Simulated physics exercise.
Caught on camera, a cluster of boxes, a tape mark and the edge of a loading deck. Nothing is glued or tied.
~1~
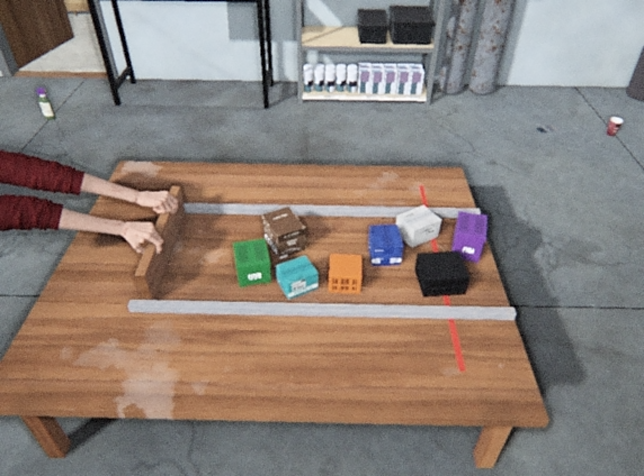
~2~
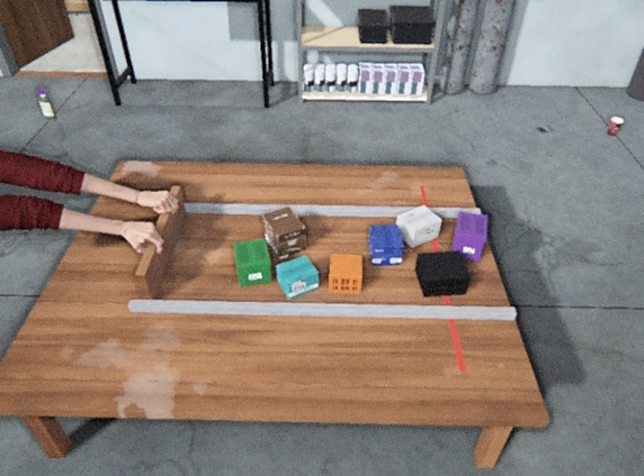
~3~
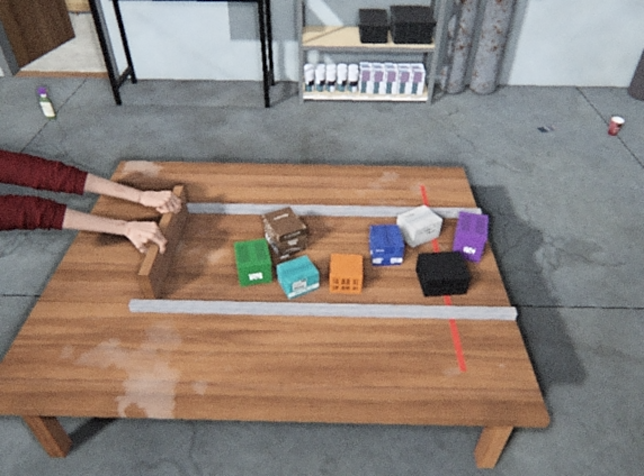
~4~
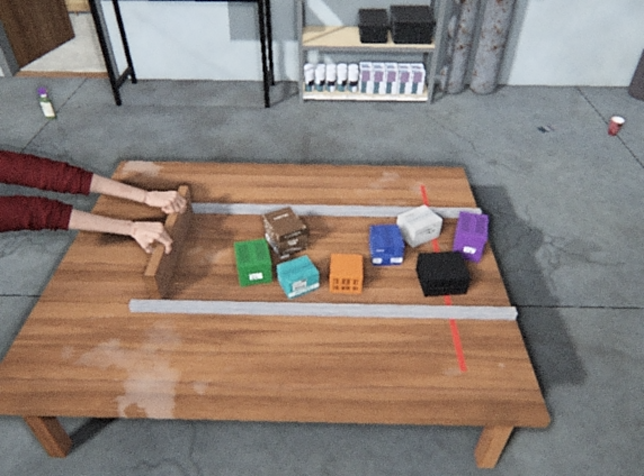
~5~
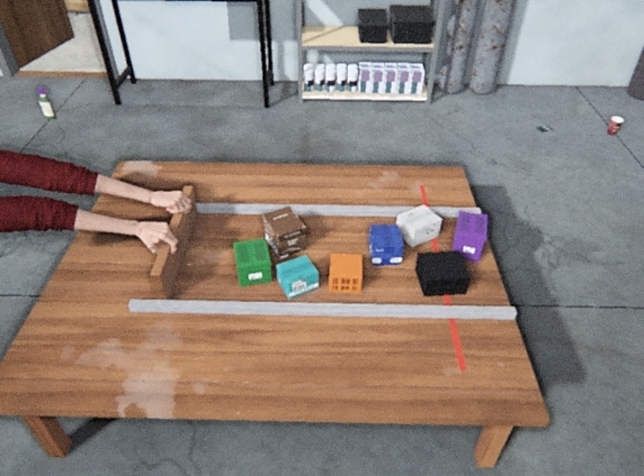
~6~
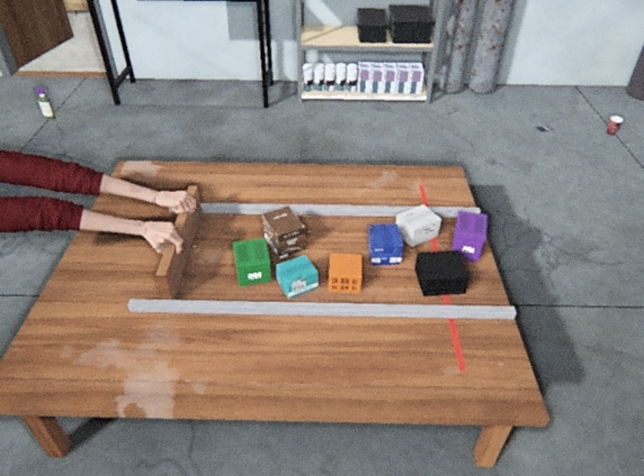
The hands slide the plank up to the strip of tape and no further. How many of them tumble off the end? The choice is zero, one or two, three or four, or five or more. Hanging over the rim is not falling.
In the end the number that fall off is three or four.
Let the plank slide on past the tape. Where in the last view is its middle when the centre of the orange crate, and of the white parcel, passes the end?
Its middle is around (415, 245) and around (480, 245).
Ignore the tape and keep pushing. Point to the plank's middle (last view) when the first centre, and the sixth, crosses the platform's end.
About (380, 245), then (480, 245).
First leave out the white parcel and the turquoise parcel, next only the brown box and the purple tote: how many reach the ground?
2 in the first case, 2 in the second.
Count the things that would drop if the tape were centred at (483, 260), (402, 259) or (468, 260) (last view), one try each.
The counts: 8, 1 and 5.
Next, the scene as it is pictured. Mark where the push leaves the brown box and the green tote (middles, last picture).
The brown box at (453, 241), the green tote at (460, 268).
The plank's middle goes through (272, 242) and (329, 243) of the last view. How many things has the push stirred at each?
4 and 5.
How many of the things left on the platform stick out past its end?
2 of them.
A little later, none off yet; purple tote at rest near (468, 237); black crate at rest near (441, 273); white parcel at rest near (418, 225).
Next, none off yet; purple tote at rest near (468, 237); black crate moving near (444, 273); white parcel at rest near (418, 225).
Later still, none off yet; purple tote at rest near (468, 237); black crate shifted well along near (512, 276); white parcel shifted a little near (431, 222).
When it is over, the number that fall off is three or four; down, orange crate, black crate and purple tote.
